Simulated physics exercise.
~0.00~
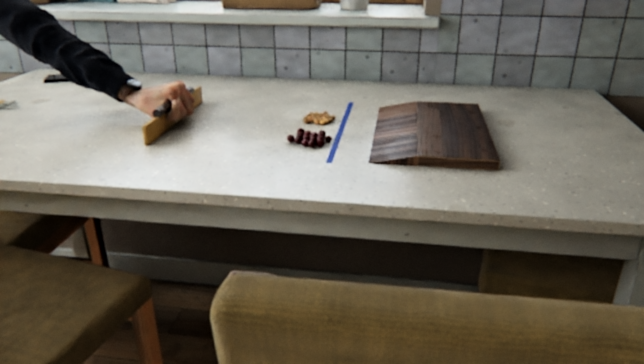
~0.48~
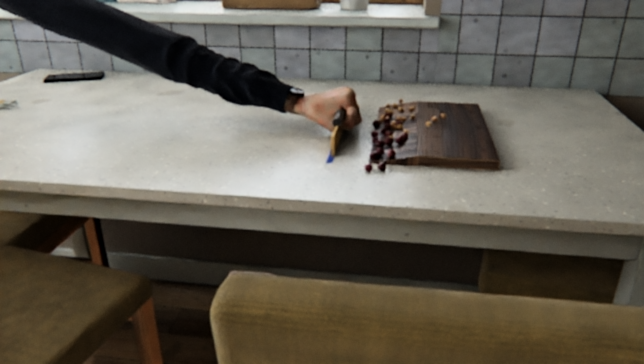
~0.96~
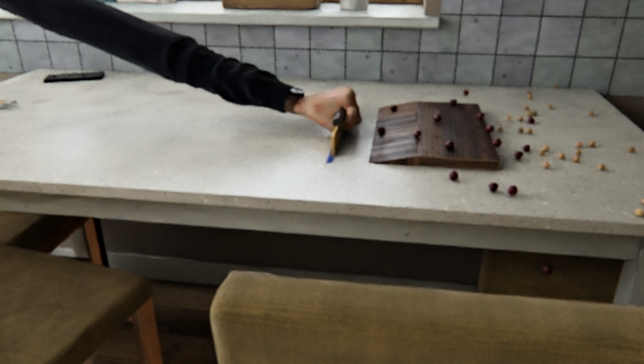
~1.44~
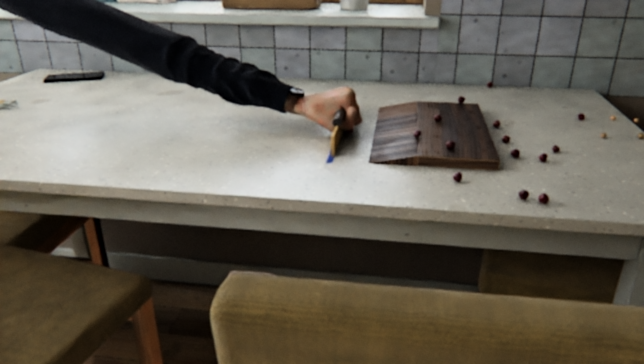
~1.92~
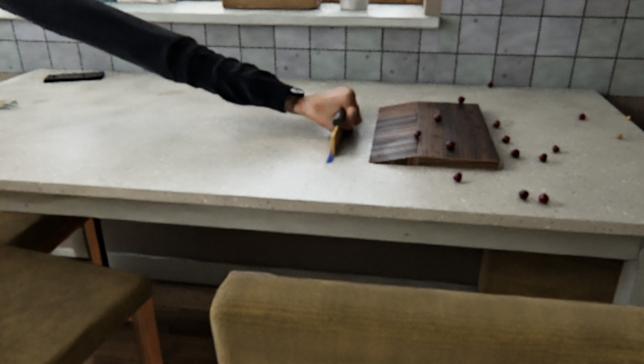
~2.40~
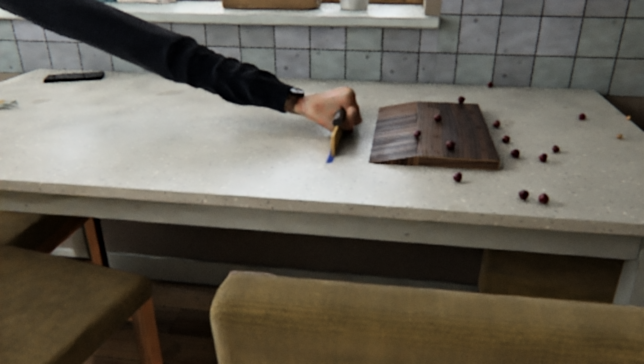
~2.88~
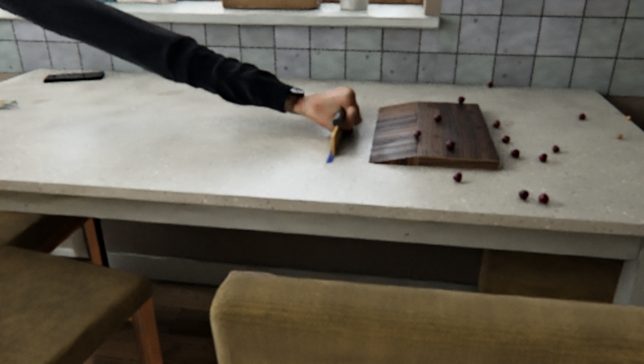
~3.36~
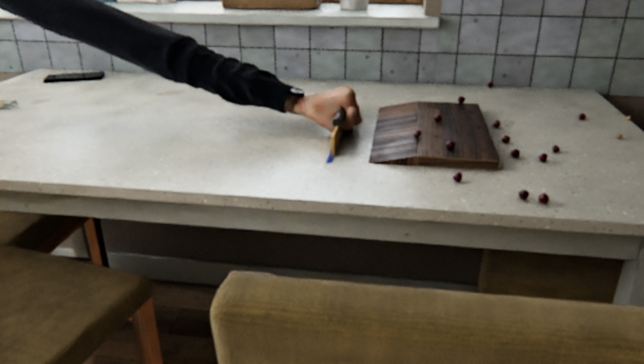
A hand sweeps a scraper right, scattering nuts and dark berries over a sloped wooden board.
